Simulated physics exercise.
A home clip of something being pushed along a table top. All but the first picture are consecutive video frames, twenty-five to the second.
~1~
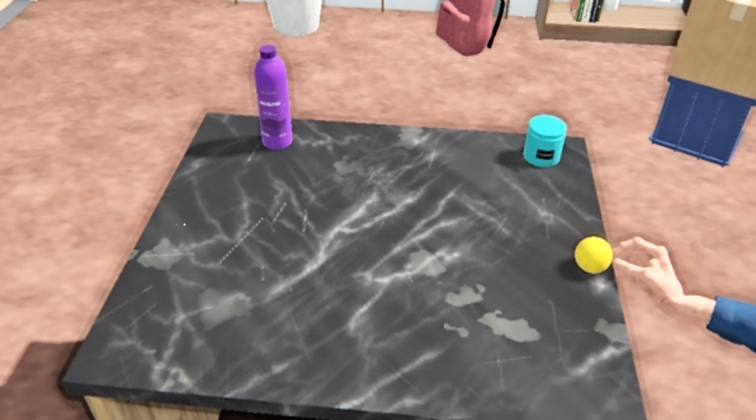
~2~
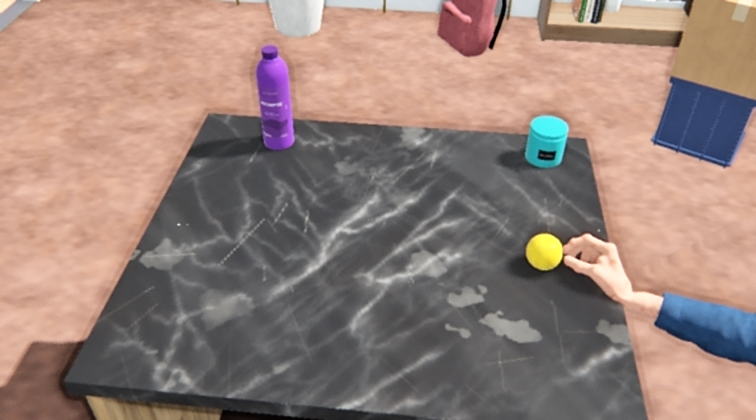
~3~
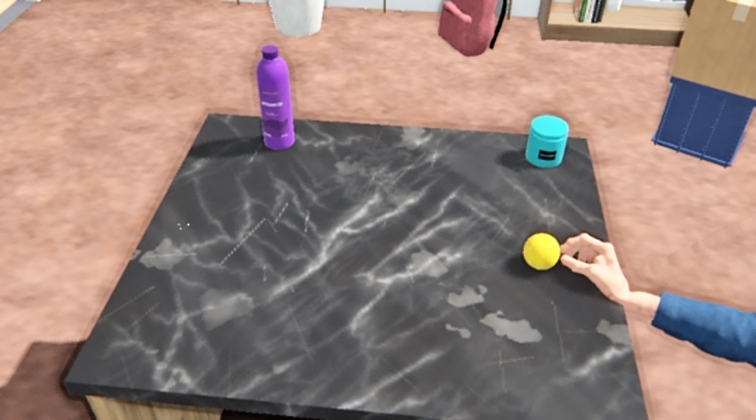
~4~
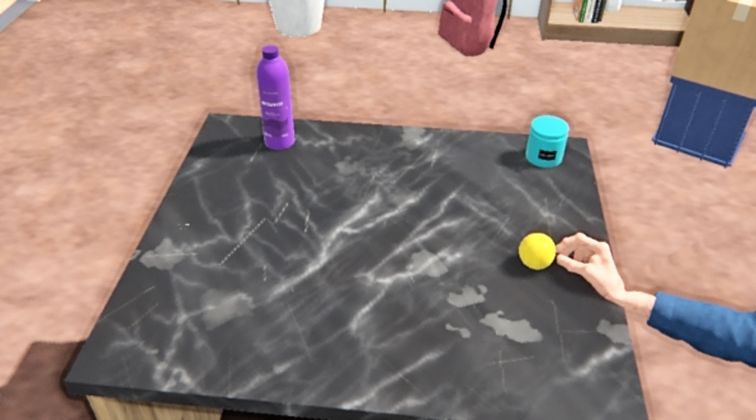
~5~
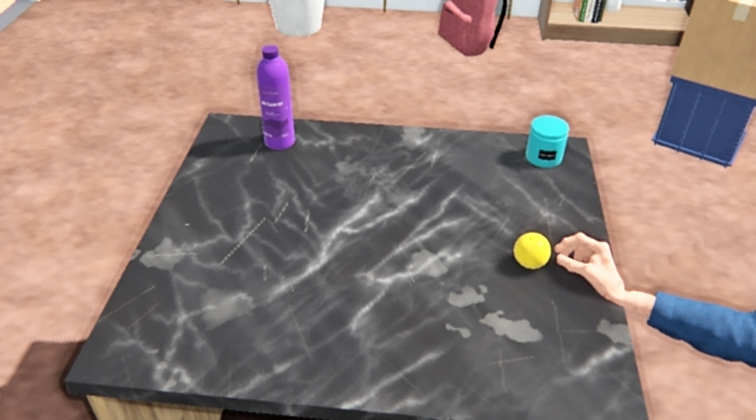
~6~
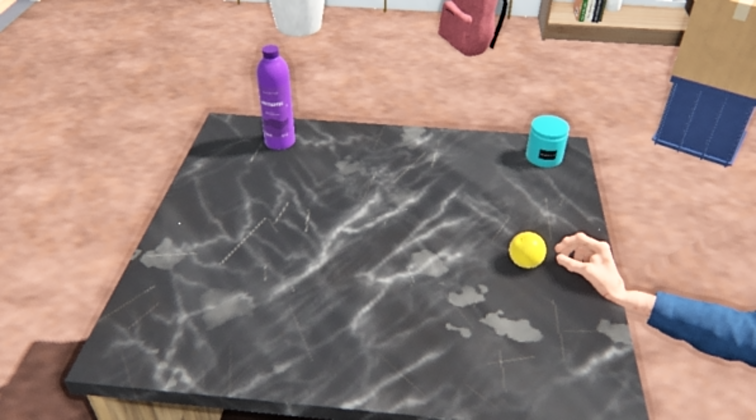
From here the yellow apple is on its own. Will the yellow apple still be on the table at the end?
The yellow apple remains on top.
Then, 0.20 s past the last view, yellow apple displaced about its own width near (504, 249).
Then, 0.50 s past the last view, yellow apple displaced well along near (474, 246).
Then, 0.90 s past the last view, yellow apple displaced well along near (442, 244).
Then, 1.50 s past the last view, yellow apple displaced well along near (412, 241).
Finally, moved from the start, yellow apple. Final places as the last picture's camera would see them, yellow apple near (403, 241).
